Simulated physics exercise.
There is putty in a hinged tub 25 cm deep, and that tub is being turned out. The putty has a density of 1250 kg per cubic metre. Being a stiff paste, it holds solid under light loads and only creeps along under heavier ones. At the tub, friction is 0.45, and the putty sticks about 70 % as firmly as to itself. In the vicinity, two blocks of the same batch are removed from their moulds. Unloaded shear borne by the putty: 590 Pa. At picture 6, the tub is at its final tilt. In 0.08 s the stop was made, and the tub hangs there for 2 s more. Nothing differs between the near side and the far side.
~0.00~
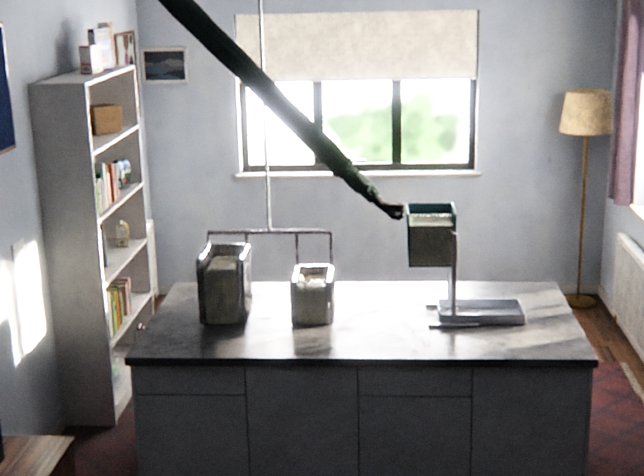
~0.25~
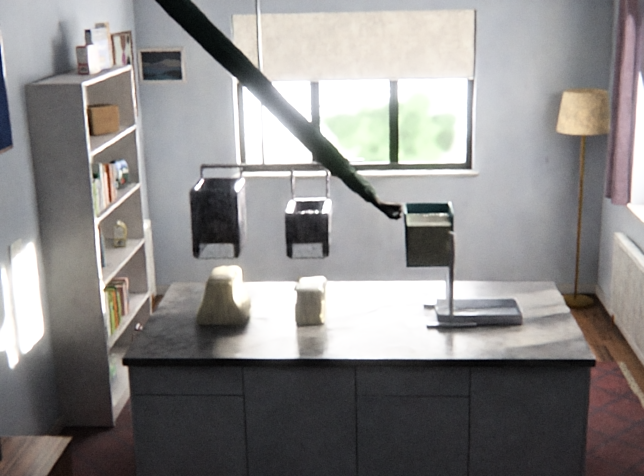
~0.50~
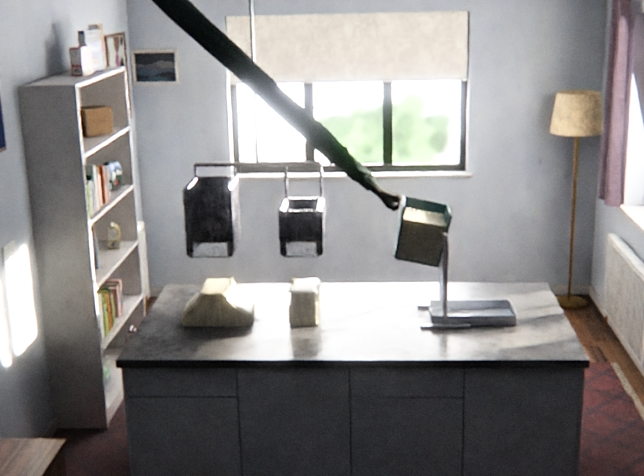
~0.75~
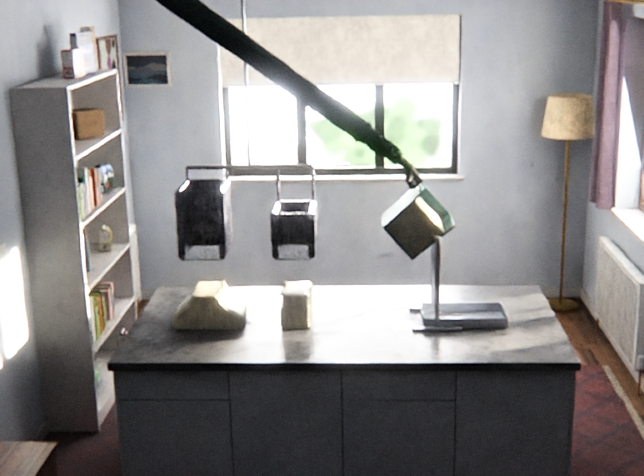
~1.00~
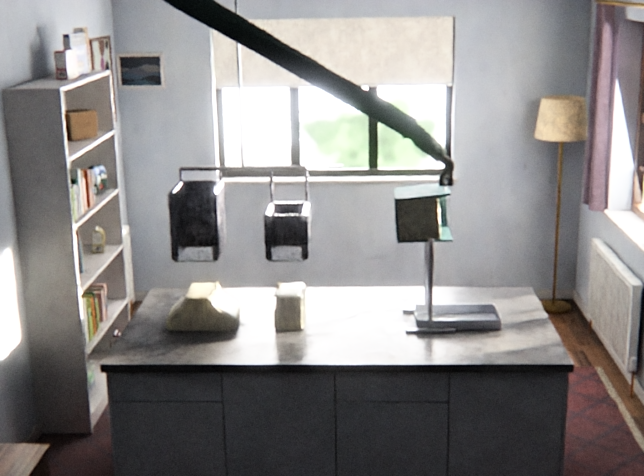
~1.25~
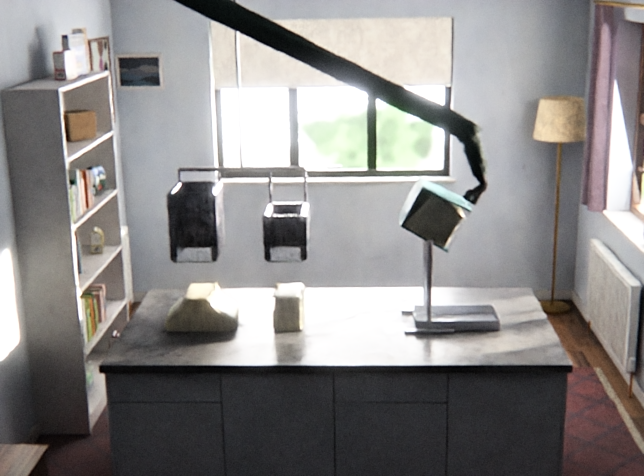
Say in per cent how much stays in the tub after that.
Close to 0 percent stays in.
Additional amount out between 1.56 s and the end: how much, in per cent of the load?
Roughly 1 percent of the load.
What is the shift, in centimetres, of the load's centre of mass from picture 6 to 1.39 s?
About 11 cm.
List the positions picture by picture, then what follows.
The first frame shows handle-side rim at (409, 215), tilt 0 degrees; top of the putty at (412, 226); blocks stand 28 cm, 18 cm (left to right).
The second frame shows handle-side rim at (407, 215), tilt 0 degrees; top of the putty at (410, 226); blocks stand 23 cm, 18 cm (left to right).
The third frame shows handle-side rim at (406, 208), tilt 12 degrees; top of the putty at (408, 220); blocks stand 18 cm, 17 cm (left to right).
The fourth frame shows handle-side rim at (424, 193), tilt 49 degrees; top of the putty at (414, 203); blocks stand 18 cm, 17 cm (left to right).
The fifth frame shows handle-side rim at (450, 196), tilt 87 degrees; top of the putty at (435, 198); blocks stand 18 cm, 17 cm (left to right).
The sixth frame shows handle-side rim at (470, 212), tilt 118 degrees; top of the putty at (434, 196); blocks stand 18 cm, 17 cm (left to right).
After 1.39 s, the tub is at 118 degrees and holds 62 %.
After 1.56 s, the tub is at 118 degrees and holds 1 %.
After 1.73 s, the tub is at 118 degrees and holds 0 %.
After 1.90 s, the tub is at 118 degrees and holds 0 %.
After 3.25 s, at the end, the tub is at 118 degrees and holds 0 %.
